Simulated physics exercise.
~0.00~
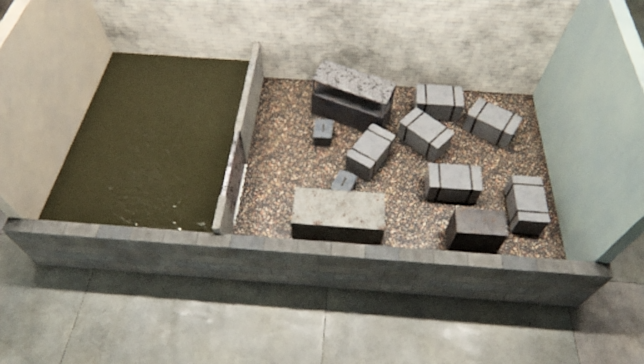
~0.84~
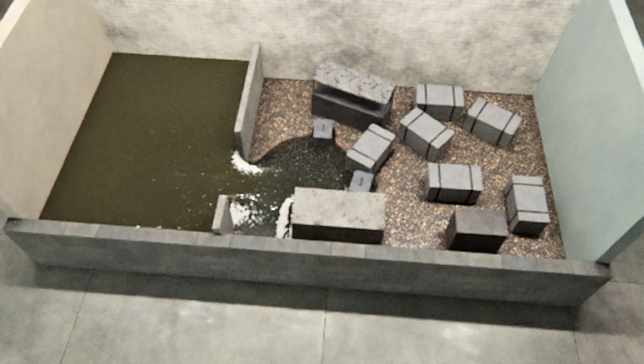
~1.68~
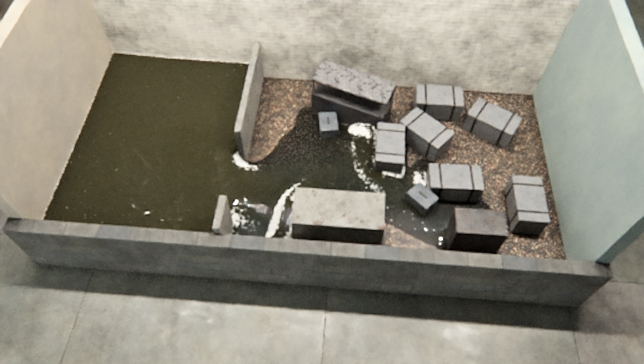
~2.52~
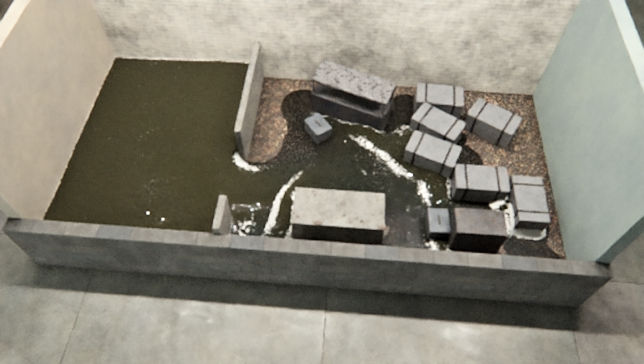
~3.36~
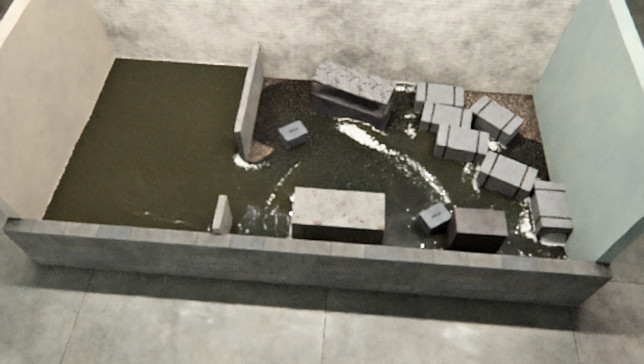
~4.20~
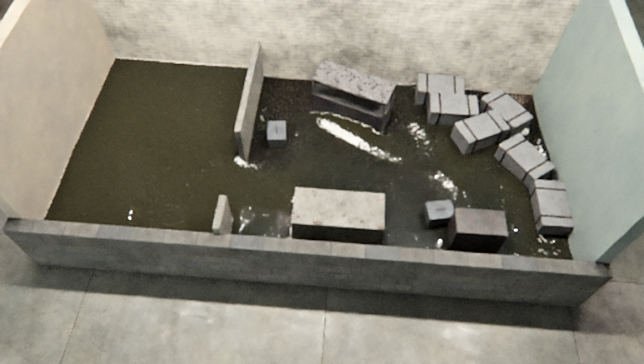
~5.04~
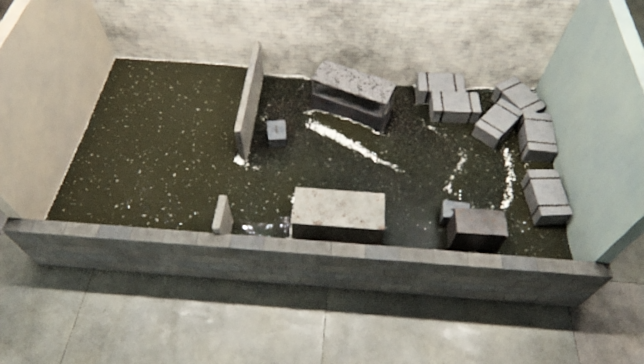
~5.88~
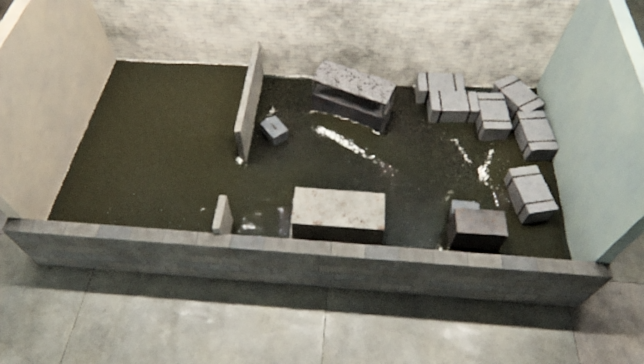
Dark, murky water fills the left side of a divided concrete basement, seen from high above, while grey trunks and smaller boxes sit on brown gravel to the right, near two stacked slabs and a pale block. A gap opens in the dividing wall, and water pours through, spreading across the gravel with white foam. The nearest trunks shift and turn as the flow reaches the right side. One small box drifts back left towards the divider, another moves right along the front, and the trunks bunch towards the back right. Finally, dark water covers the whole floor, with the trunks clustered along the right side.
